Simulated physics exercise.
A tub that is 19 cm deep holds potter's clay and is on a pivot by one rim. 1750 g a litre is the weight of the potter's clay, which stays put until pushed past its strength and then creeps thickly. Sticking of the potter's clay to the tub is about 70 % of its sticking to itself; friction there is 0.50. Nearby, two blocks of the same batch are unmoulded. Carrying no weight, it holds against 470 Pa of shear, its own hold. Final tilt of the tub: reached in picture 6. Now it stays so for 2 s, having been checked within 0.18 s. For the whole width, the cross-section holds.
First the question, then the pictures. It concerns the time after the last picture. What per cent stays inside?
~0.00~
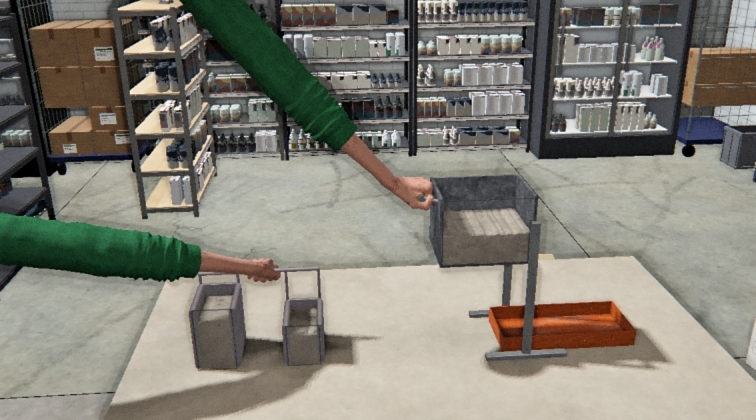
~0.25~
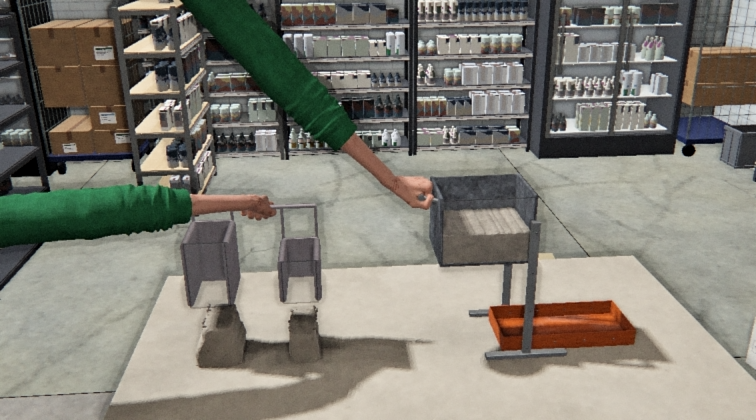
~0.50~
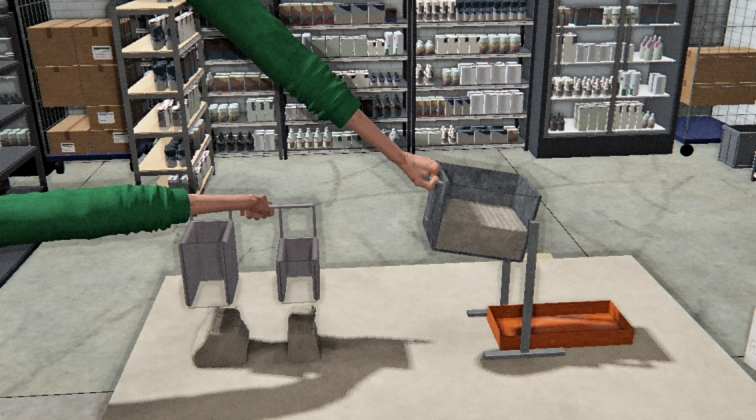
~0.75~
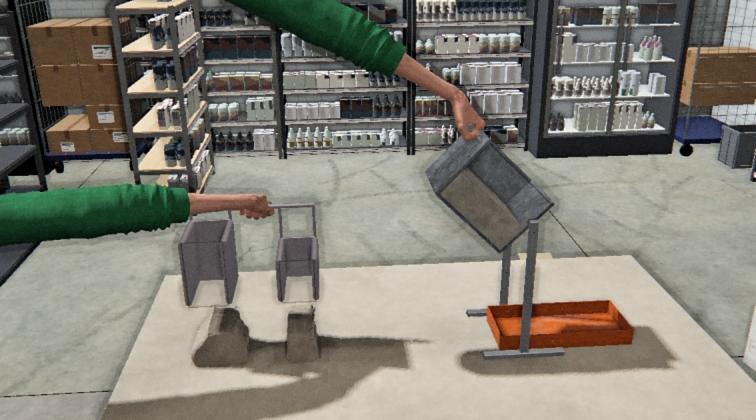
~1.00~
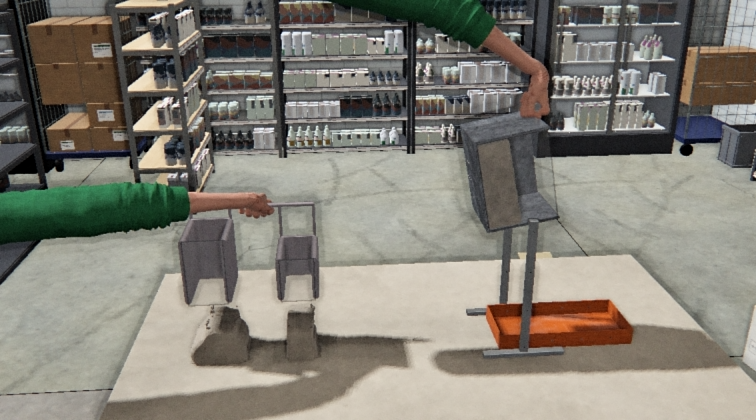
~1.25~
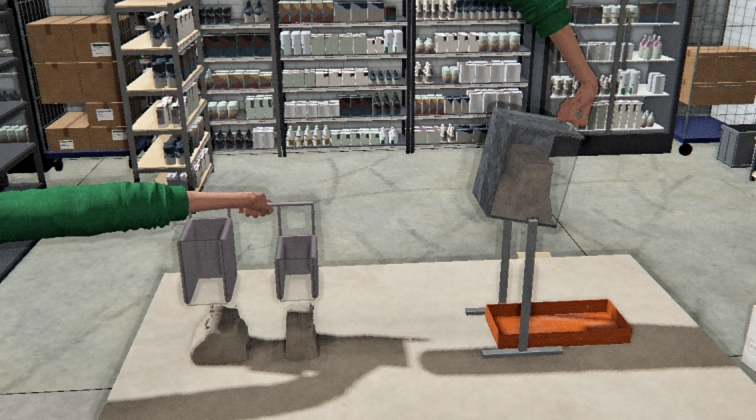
51 %.
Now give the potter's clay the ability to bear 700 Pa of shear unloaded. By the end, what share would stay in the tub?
Around 45 per cent.
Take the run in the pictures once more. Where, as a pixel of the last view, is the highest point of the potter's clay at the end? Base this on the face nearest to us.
Around (514, 191).
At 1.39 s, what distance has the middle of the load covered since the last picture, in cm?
It has moved around 6 centimetres.
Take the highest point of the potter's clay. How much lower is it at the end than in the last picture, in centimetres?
About 8 cm.
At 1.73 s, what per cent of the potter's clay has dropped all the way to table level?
50 %.
By 1.39 s, the tub is at 101 degrees and holds 74 %.
By 1.56 s, the tub is at 101 degrees and holds 51 %.
By 1.73 s, the tub is at 101 degrees and holds 51 %.
By 1.90 s, the tub is at 101 degrees and holds 51 %.
By 3.25 s, at the end, the tub is at 101 degrees and holds 51 %.
